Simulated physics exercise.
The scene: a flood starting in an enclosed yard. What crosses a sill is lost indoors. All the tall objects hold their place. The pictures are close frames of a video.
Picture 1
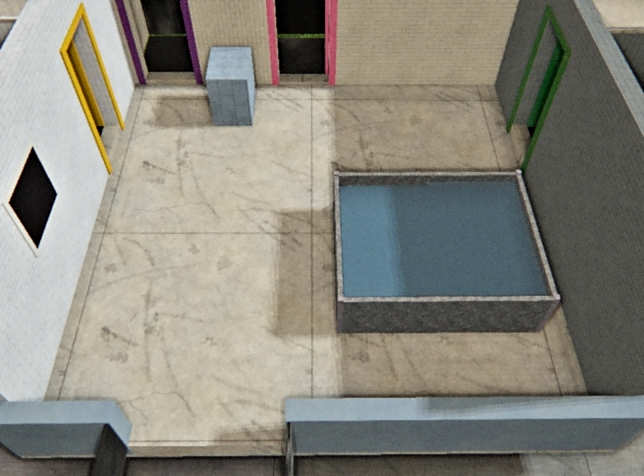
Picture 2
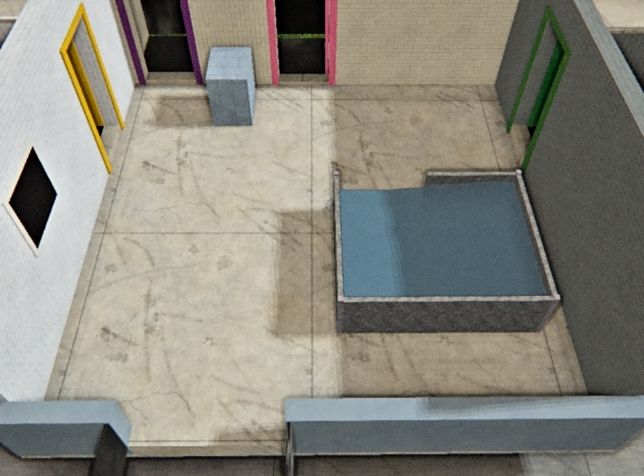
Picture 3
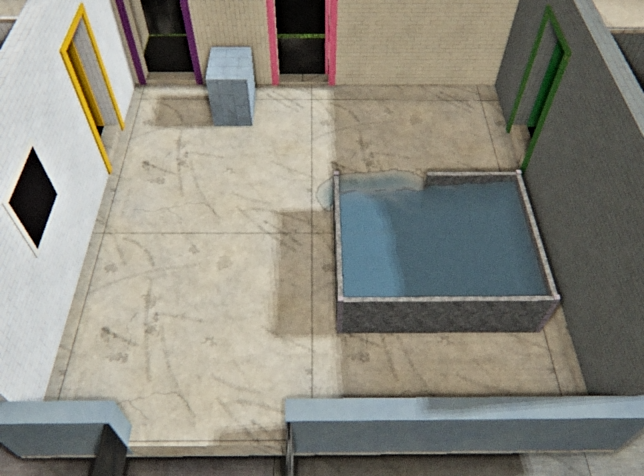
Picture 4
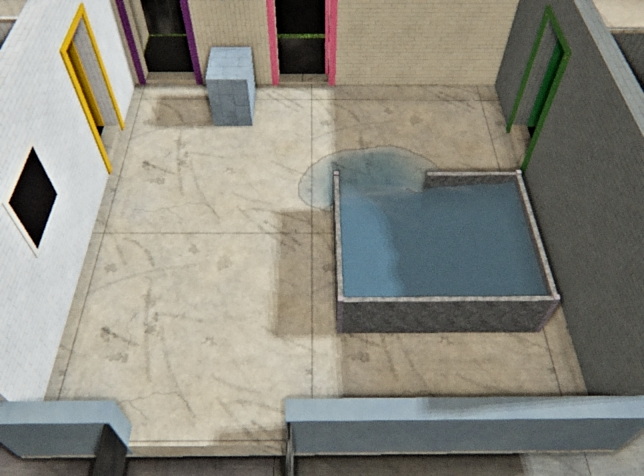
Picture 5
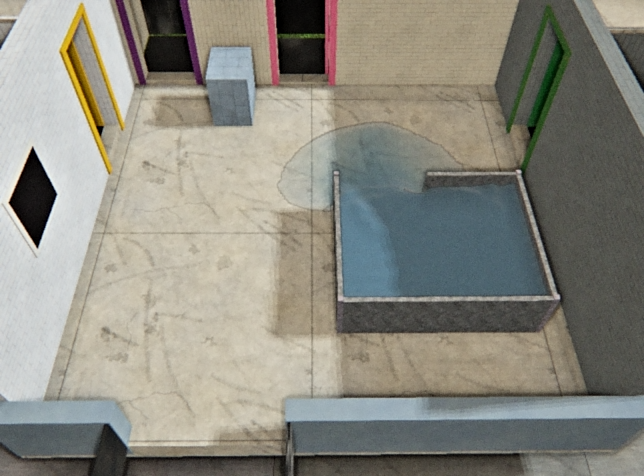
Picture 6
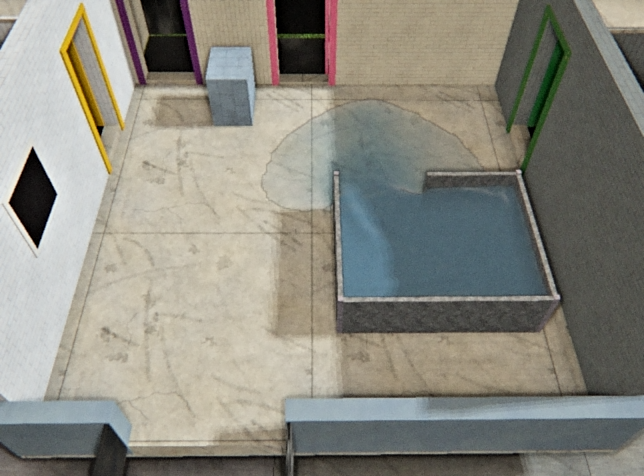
In a walled yard with yellow, purple, pink and green door surrounds, a rectangular tank of still blue water stands beside a small grey block. Part of the tank's far wall disappears, and water pours through the gap, spreading across the pale floor behind it in a widening, rounded sheet.
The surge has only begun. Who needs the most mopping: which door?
It is the pink one.
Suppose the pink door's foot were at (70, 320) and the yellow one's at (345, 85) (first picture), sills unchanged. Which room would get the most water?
It is the yellow-painted one.
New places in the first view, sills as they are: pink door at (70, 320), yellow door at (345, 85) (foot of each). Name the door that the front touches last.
That is the door marked pink.
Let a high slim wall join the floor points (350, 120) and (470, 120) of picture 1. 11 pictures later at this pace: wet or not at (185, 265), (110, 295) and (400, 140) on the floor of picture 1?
In turn: No water, not flooded, under water.
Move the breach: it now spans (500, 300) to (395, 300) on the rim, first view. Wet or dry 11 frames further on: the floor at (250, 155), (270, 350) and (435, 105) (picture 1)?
In that order: No water, wet, free of water.
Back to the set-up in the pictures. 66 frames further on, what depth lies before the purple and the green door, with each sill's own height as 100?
Roughly 80 per cent, then 50 per cent.
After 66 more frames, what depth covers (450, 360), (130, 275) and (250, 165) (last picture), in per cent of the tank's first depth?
In turn 4, 6 and 10 in a hundred.
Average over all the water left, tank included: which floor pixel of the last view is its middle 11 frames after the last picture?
Roughly at (397, 206).
A moment on, water covers 30 % of the floor; green door wet at the sill, nothing in, purple door not reached, pink door a trickle in, yellow door not reached.
Next, water covers 35 % of the floor; green door wet at the sill, nothing in, purple door wet at the sill, nothing in, pink door a lot in, yellow door not reached.
Then, water covers 45 % of the floor; green door wet at the sill, nothing in, purple door wet at the sill, nothing in, pink door a lot in, yellow door wet at the sill, nothing in.
Later, water covers 70 % of the floor; green door wet at the sill, nothing in, purple door a trickle in, pink door a lot in, yellow door wet at the sill, nothing in.
In the end, water covers 95 % of the floor; green door wet at the sill, nothing in, purple door a trickle in, pink door a lot in, yellow door wet at the sill, nothing in; the pink door has let in the most.
